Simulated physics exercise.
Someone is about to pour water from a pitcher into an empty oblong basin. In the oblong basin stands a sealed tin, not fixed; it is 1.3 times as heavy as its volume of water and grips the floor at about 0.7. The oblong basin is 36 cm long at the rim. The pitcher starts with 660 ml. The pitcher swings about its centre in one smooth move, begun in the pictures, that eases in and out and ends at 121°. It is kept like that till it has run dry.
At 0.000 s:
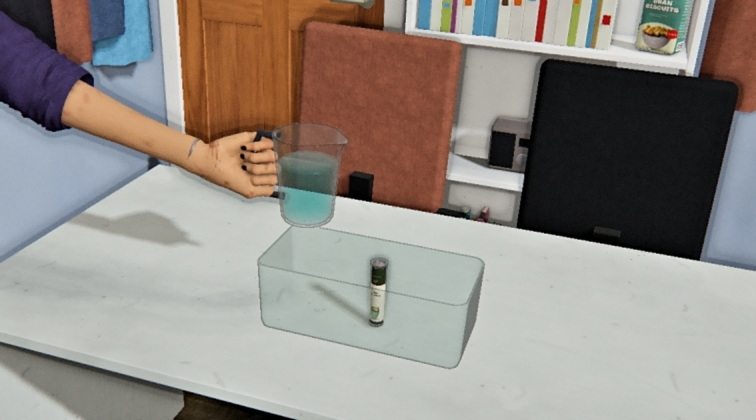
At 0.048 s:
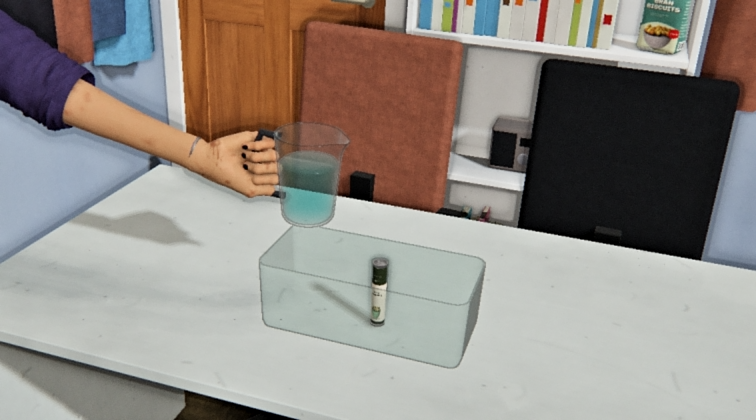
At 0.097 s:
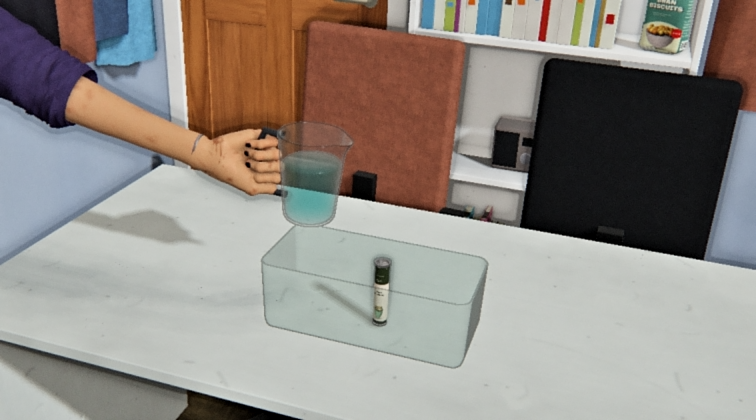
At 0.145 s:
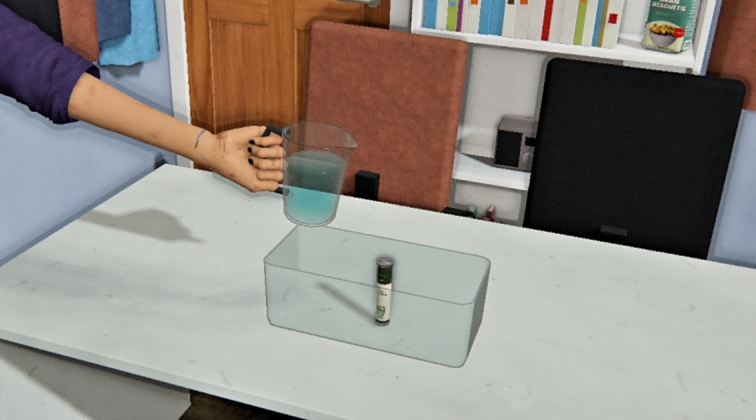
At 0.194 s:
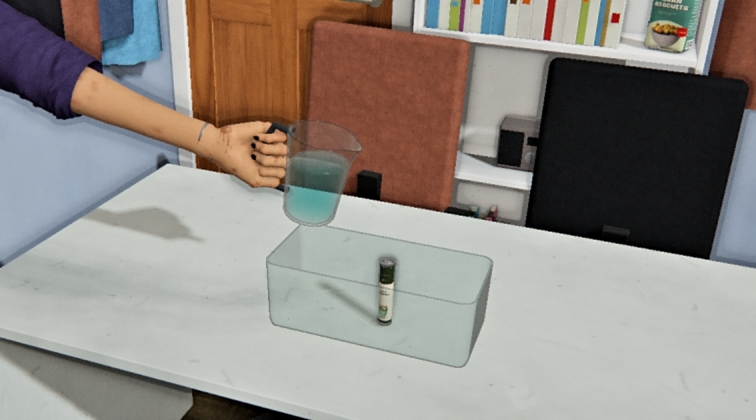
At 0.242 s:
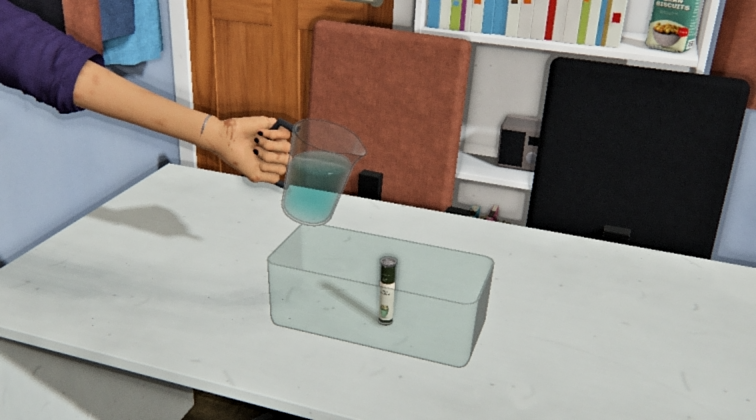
A hand slowly tilts a pitcher of blue-green water rightward above a clear oblong basin.
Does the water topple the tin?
The tin falls.
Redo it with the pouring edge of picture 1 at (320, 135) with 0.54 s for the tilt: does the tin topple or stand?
Then it keeps standing.
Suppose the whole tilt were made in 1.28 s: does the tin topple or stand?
Then it topples.
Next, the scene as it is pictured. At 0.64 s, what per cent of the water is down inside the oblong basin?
About 1 per cent.
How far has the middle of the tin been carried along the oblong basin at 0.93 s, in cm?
About 1 cm.
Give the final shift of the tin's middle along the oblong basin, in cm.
Some 9.0 cm.
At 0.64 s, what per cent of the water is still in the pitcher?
Near 86 in a hundred.
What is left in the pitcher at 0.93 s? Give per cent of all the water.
About 16 per cent.
By 0.64 s the tilt is 79° and 86 per cent is still to pour; the tin stands where it began.
By 0.93 s the tilt is 116° and 17 per cent is still to pour; the tin leans 5°.
By 1.23 s the tilt is 121° and 0 per cent is still to pour; the tin lies on its side.
By 1.56 s the tilt is 121° and 0 per cent is still to pour; the tin lies on its side.
At rest the tin lies on its side.
